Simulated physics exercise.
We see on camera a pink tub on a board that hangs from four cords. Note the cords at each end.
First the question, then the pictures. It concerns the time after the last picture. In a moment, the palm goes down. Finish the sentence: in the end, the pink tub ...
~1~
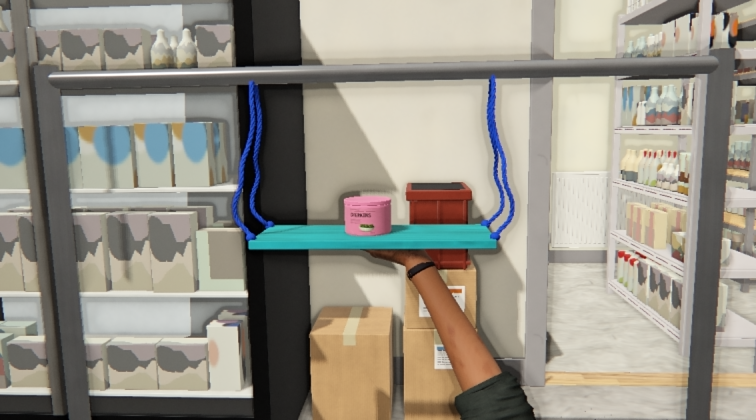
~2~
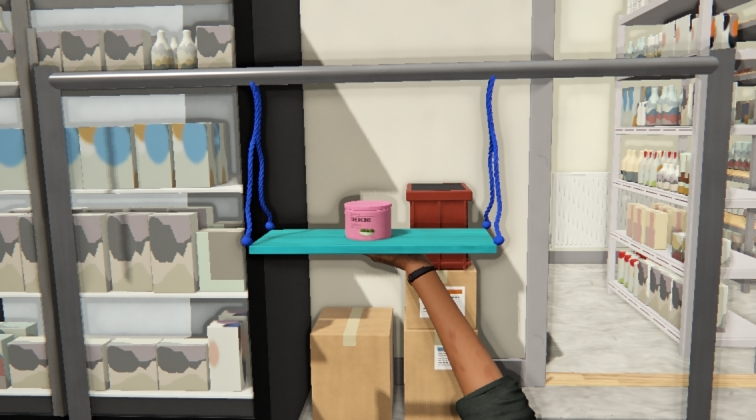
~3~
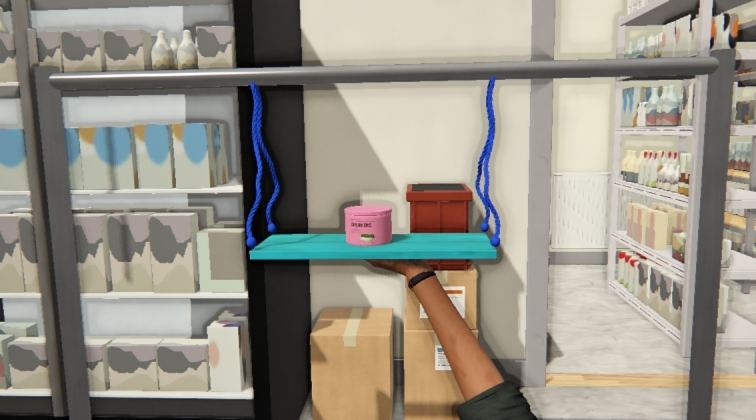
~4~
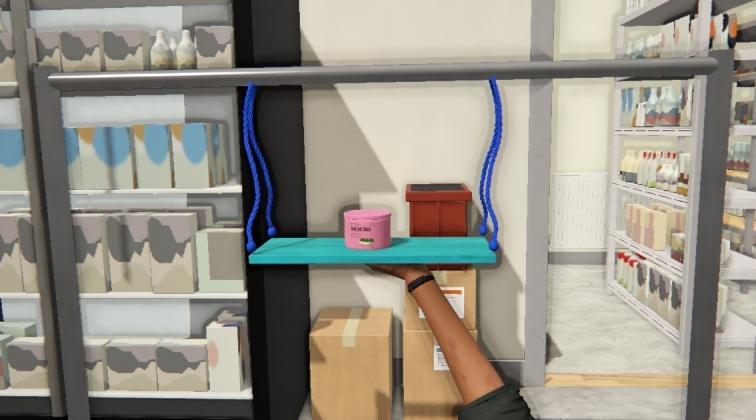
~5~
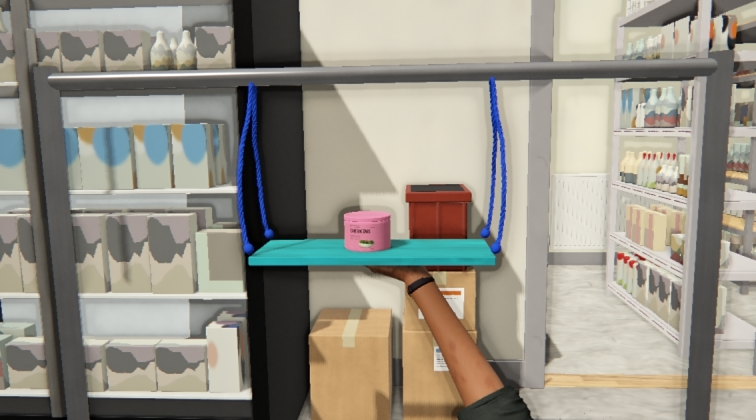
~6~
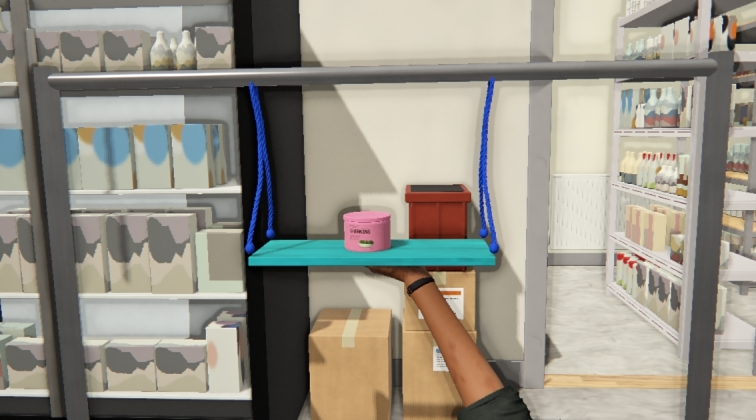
In the end, the pink tub is still sitting there.
Then, 0.56 s on from there, board level; tub on the board near (368, 234).
In the end, board level; tub on the board near (368, 234). The pink tub keeps its place.
